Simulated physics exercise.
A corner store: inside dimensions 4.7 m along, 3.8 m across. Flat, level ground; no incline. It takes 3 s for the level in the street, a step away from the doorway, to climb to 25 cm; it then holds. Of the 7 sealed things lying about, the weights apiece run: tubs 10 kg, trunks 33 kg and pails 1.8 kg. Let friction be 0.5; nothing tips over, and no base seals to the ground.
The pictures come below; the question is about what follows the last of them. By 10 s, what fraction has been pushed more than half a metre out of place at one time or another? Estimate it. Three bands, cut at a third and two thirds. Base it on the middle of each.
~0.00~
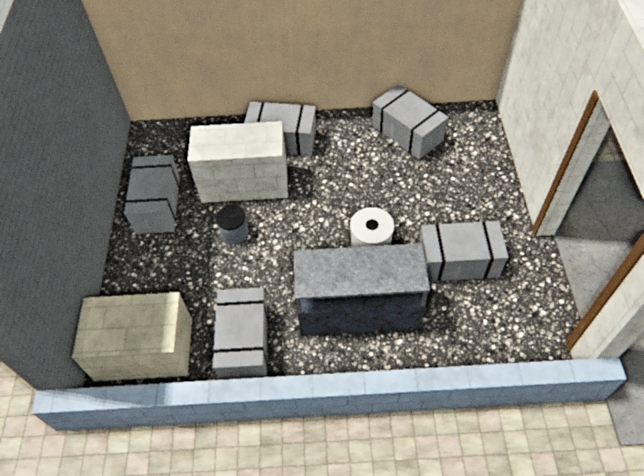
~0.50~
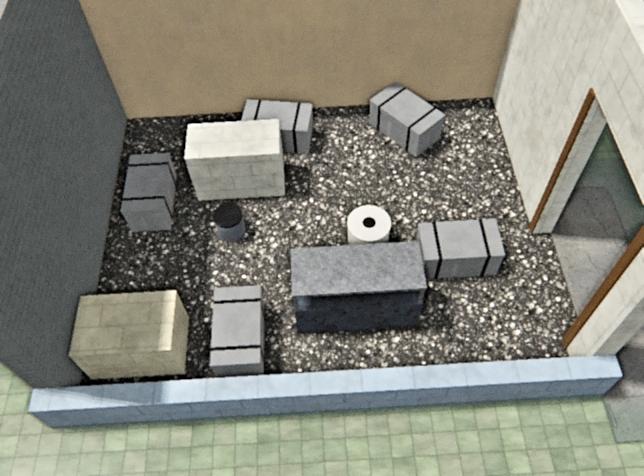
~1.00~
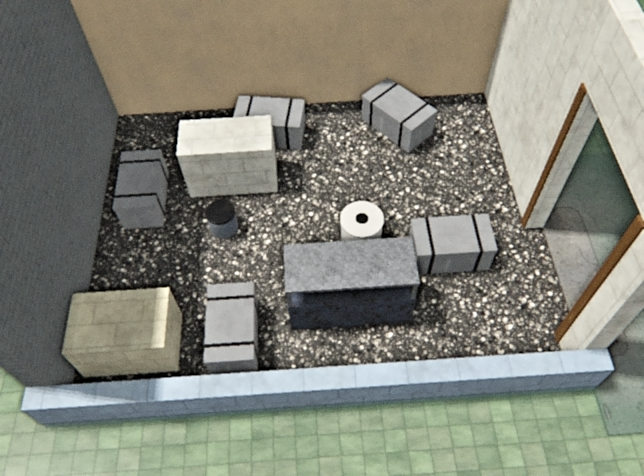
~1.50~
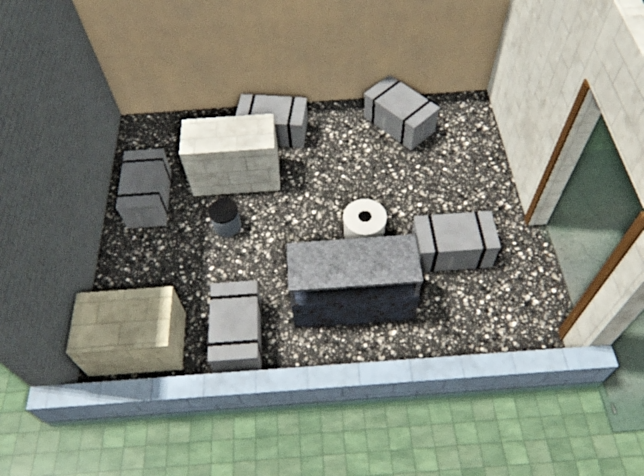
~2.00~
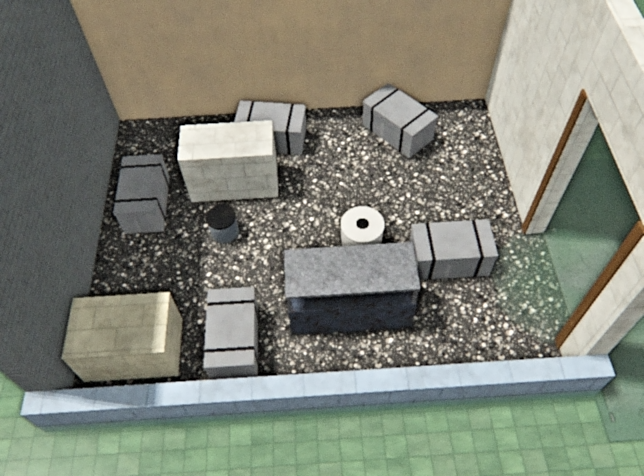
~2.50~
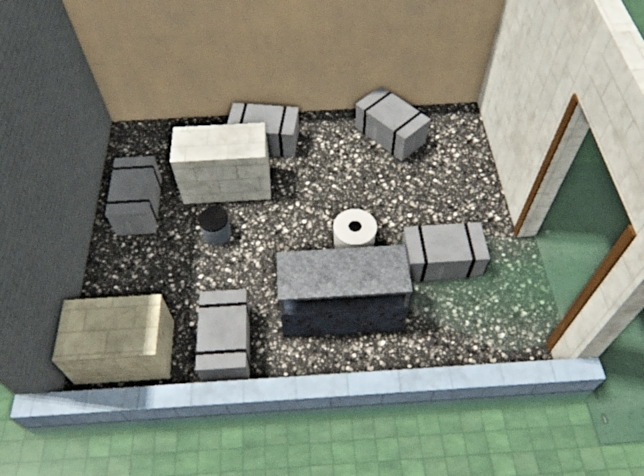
Watching this, I'd call it the bulk of them.
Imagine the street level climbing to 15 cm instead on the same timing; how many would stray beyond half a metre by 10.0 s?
You'd get 1 in that case.
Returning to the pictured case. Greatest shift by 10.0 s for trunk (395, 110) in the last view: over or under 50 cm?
That one comes out within the limit.
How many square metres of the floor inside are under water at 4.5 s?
The covered patch comes to about 7.5 m2.
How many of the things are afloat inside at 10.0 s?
I get 6.
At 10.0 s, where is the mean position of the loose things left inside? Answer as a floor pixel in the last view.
The average lands around (234, 176).
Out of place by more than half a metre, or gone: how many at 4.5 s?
I get 1.
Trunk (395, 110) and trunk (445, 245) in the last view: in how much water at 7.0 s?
Some 7 cm at the first, some 7 cm at the second.
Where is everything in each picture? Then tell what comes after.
A tub at (372, 225), on the bottom; a trunk at (149, 183), on the bottom; 0.0 m2 under water; 0 of 7 have shifted, in the first frame.
A tub at (369, 223) rests on the ground; a trunk at (146, 181), on the bottom; water covers 0.0 m2; 0 of 7 have shifted, in the second frame.
A tub at (362, 219) rests on the ground; a trunk at (138, 178), on the bottom; water covers 0.0 m2; 0 of 7 have shifted, in the third frame.
A tub at (365, 217) rests on the ground; a trunk at (141, 177), on the bottom; water covers 0.0 m2; 0 of 7 have shifted, in the fourth frame.
A tub at (363, 224) rests on the ground; a trunk at (139, 183) rests on the ground; water covers 0.4 m2; 0 of 7 have shifted, in the fifth frame.
A tub at (355, 226) rests on the ground; a trunk at (131, 184) rests on the ground; water covers 1.0 m2; 0 of 7 have shifted, in the sixth frame.
After 3.5 s 0 of 7 are over 50 cm from their spots; 0 afloat.
After 4.5 s 1 of 7 are over 50 cm from their spots; 0 afloat.
After 7.0 s 3 of 7 are over 50 cm from their spots; 2 afloat.
After 10.0 s 5 of 7 are over 50 cm from their spots, and 5 have been at some point; 6 afloat.
